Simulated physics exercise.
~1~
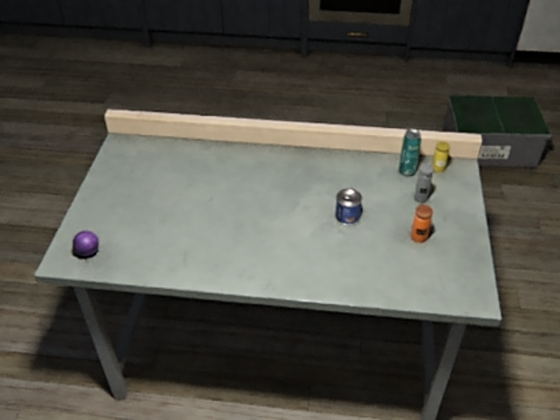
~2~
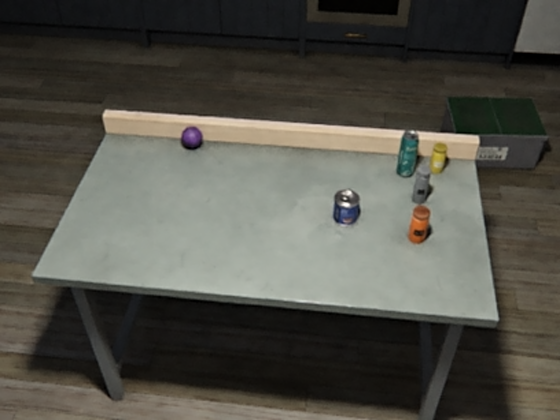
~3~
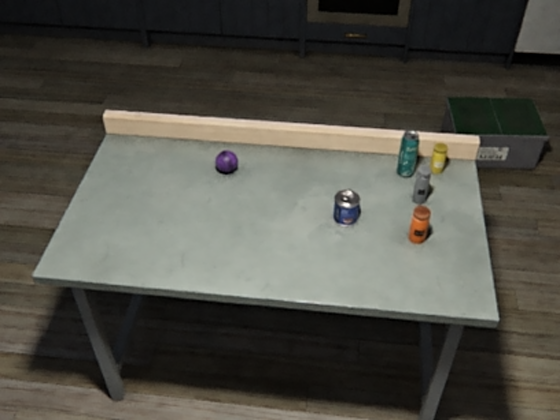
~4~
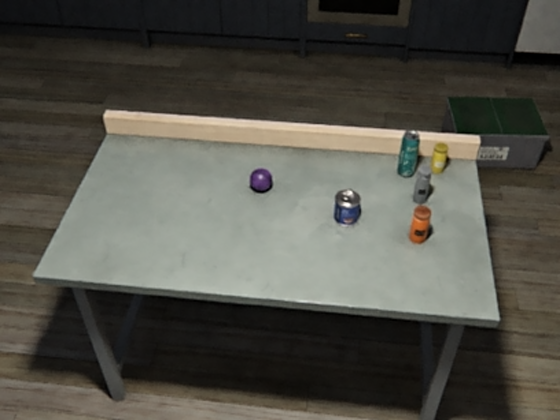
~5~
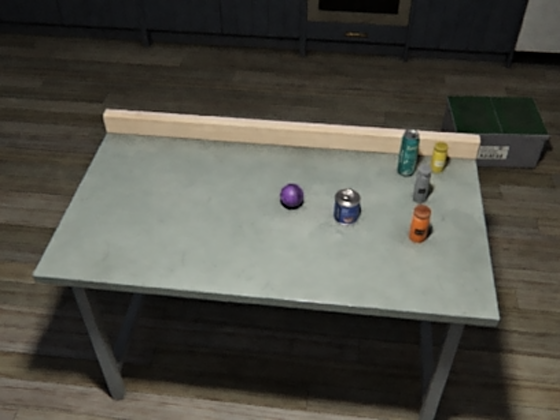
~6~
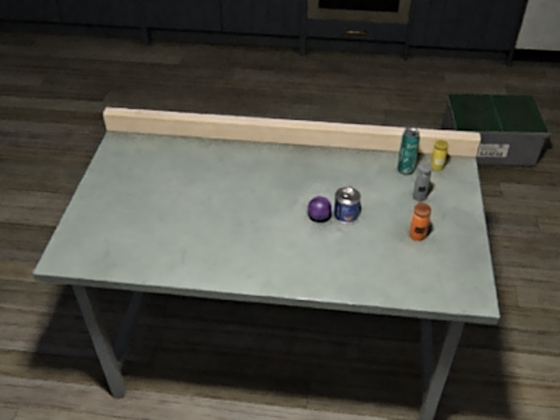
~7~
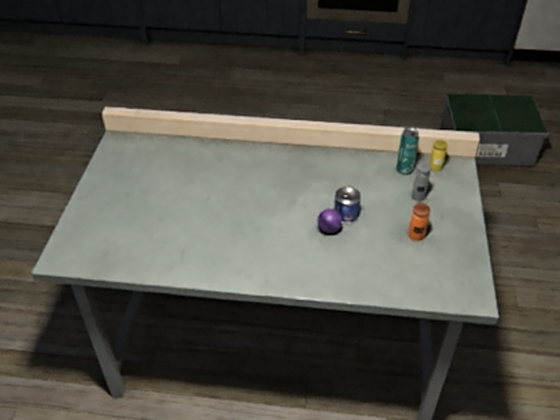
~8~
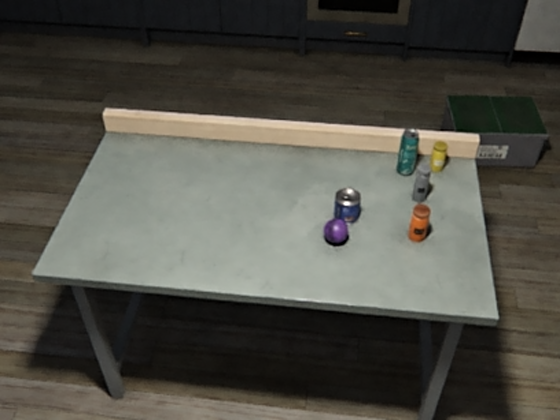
On a grey-green table, a purple ball rebounds off the batten and stops beside the blue tin.
